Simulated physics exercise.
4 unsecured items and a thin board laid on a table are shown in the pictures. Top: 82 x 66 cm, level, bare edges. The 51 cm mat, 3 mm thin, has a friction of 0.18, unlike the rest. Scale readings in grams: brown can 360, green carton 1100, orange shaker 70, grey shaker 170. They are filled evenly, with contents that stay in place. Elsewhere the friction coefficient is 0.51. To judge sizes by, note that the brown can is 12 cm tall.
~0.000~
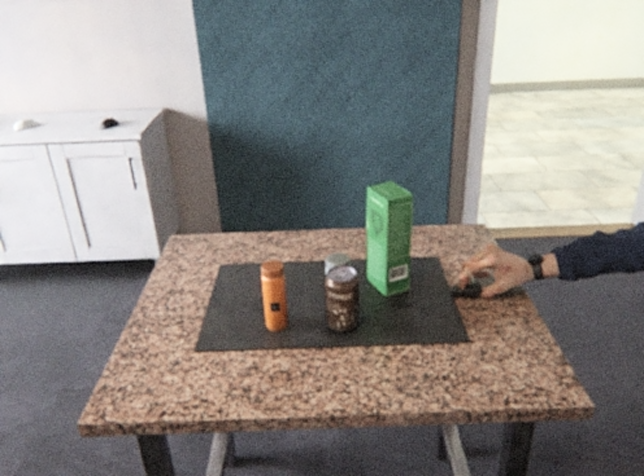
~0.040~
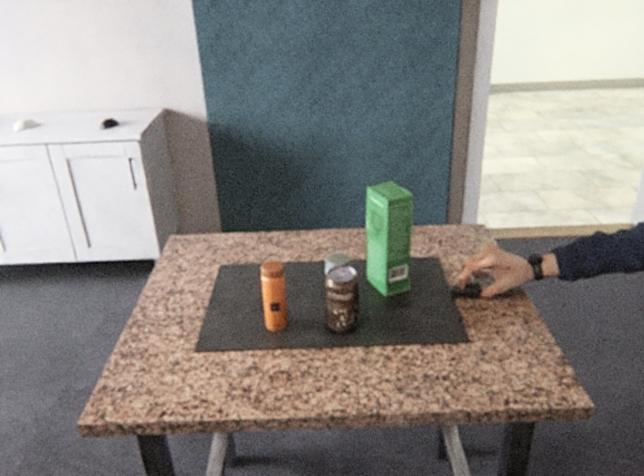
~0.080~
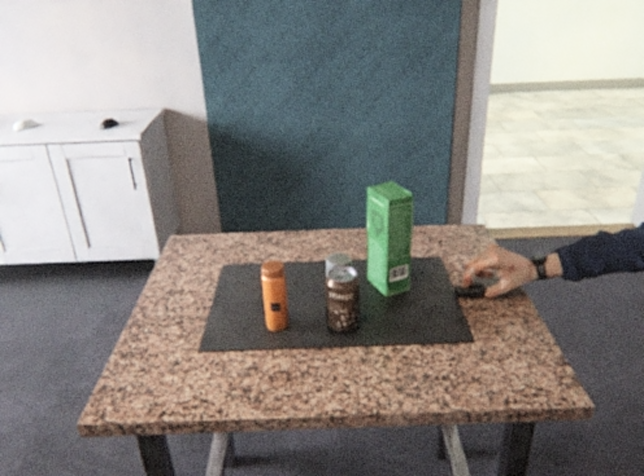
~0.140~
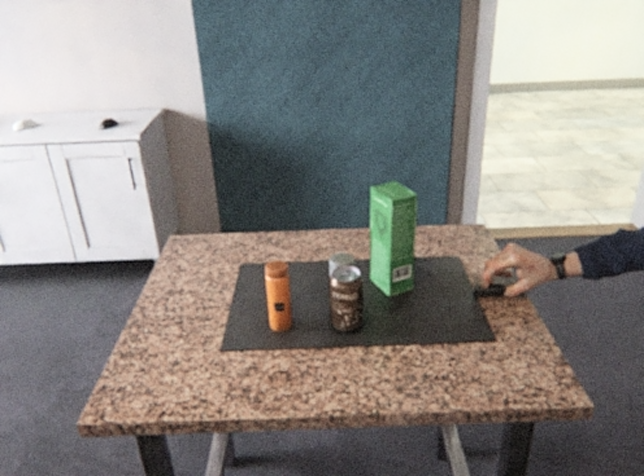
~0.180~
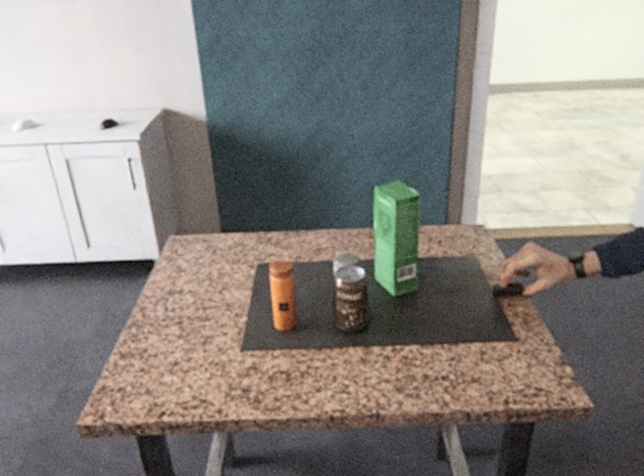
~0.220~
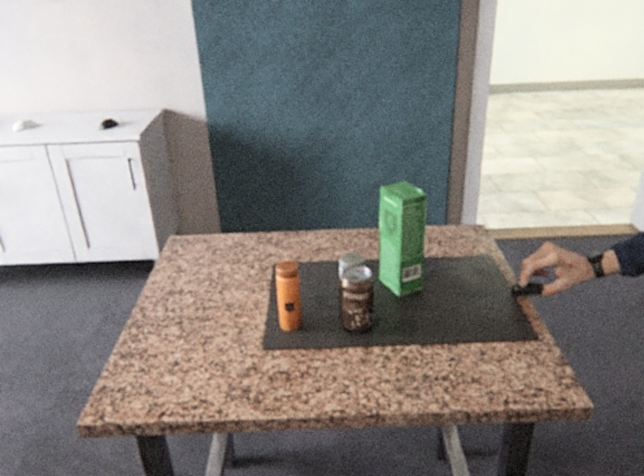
A hand wearing a dark wristband reaches in from the right to a speckled stone-topped table, seen from the front and slightly above in a room with a white cabinet and teal panel. On a dark mat stand an orange shaker at left, a brown can before a grey shaker, and a tall green carton. After barely moving, the hand pulls the mat rightward, the items shifting slightly right as it slides farther beneath them.
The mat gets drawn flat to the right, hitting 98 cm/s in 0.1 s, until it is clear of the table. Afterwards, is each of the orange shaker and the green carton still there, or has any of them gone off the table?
The orange shaker is still there. The green carton has gone off the table.
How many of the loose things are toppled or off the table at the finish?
That makes 4.
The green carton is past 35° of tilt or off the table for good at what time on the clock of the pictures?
That comes at close to 0.6 seconds.
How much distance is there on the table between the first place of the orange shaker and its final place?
It ends about 20 centimetres from where it started.
After 0.42 s, 32 cm of pull; orange shaker 10° off upright near (331, 294); green carton moved 13 cm near (449, 238); grey shaker moved 13 cm.
After 0.72 s, 62 cm of pull; brown can, green carton and grey shaker now off the table; orange shaker on its side near (374, 314).
After 0.82 s, 72 cm of pull; orange shaker on its side near (374, 314).
After 1.12 s, 85 cm of pull; orange shaker on its side near (374, 314).
In the end (1.8 s), off the table, brown can, green carton and grey shaker; toppled on the table, orange shaker. At the end, from the last picture's camera, orange shaker near (374, 314).
